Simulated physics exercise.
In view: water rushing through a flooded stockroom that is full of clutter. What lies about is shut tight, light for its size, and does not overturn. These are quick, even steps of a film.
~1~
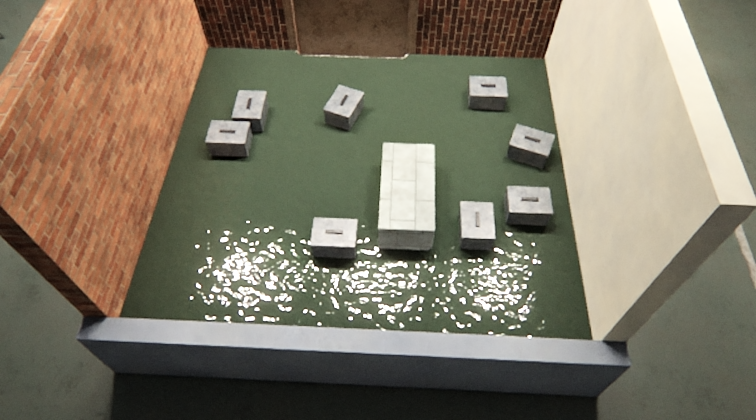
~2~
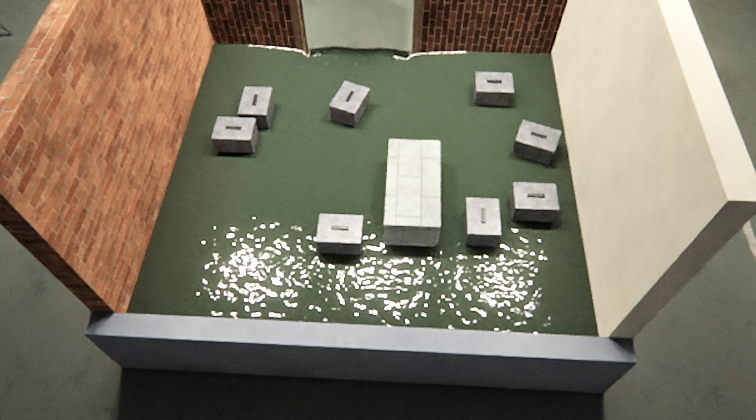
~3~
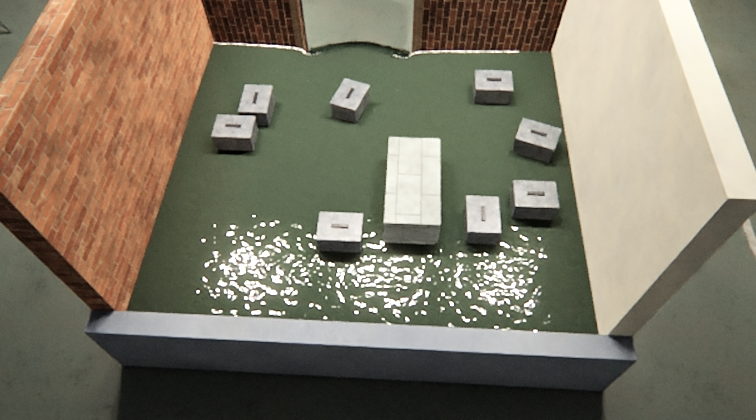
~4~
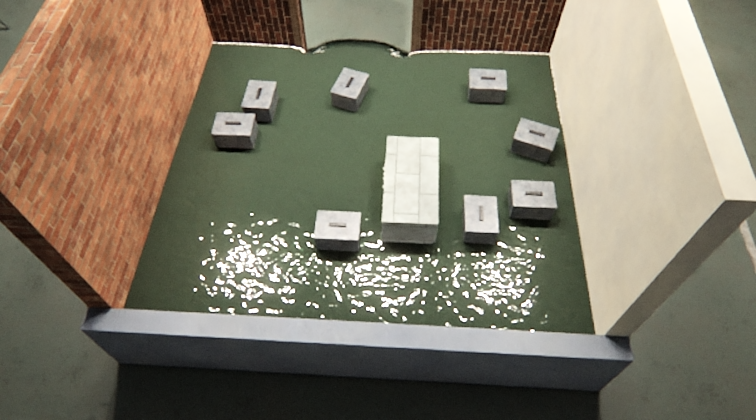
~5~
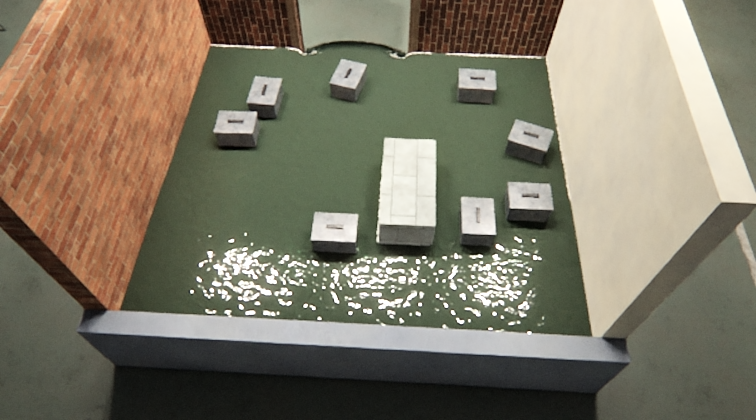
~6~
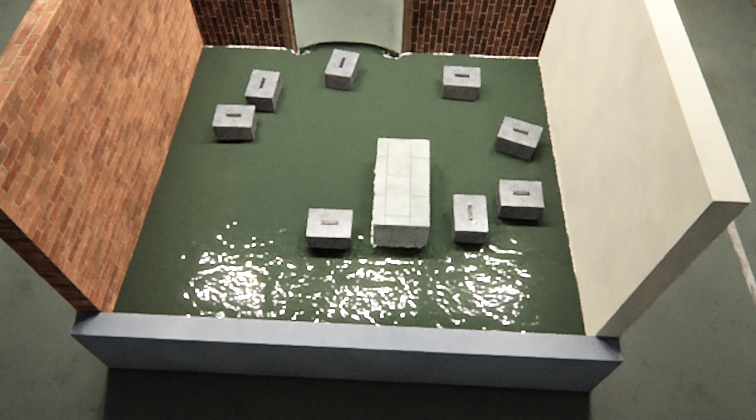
Grey totes drifting slightly across a dark green flooded floor around a pale block, after the doorway in the brick wall opens.
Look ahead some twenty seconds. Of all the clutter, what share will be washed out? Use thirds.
It is two thirds or more.
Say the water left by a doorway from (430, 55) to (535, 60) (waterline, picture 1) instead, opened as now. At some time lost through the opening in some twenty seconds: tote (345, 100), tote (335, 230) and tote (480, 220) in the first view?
One after the other: Gone, left behind, washed out.
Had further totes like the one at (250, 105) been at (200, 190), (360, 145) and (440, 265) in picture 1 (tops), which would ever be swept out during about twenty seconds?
As listed: Through, yes, left behind.
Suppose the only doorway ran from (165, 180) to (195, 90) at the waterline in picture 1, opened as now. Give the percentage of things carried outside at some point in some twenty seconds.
I make it 50 per cent.
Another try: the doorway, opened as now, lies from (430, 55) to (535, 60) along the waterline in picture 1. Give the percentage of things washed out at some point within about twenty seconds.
Some 90 per cent.
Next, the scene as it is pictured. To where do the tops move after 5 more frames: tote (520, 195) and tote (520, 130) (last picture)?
At about (512, 162) and (506, 106).
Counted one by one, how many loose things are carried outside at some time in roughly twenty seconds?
The number is 7.
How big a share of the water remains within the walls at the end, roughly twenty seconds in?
Roughly 36 per cent.
A moment on, 1 of 8 are out; 7 afloat.
Next, 4 of 8 are out; 4 afloat.
Later, 6 of 8 are out; 2 afloat.
In the end, 7 of 8 are out; 1 afloat.
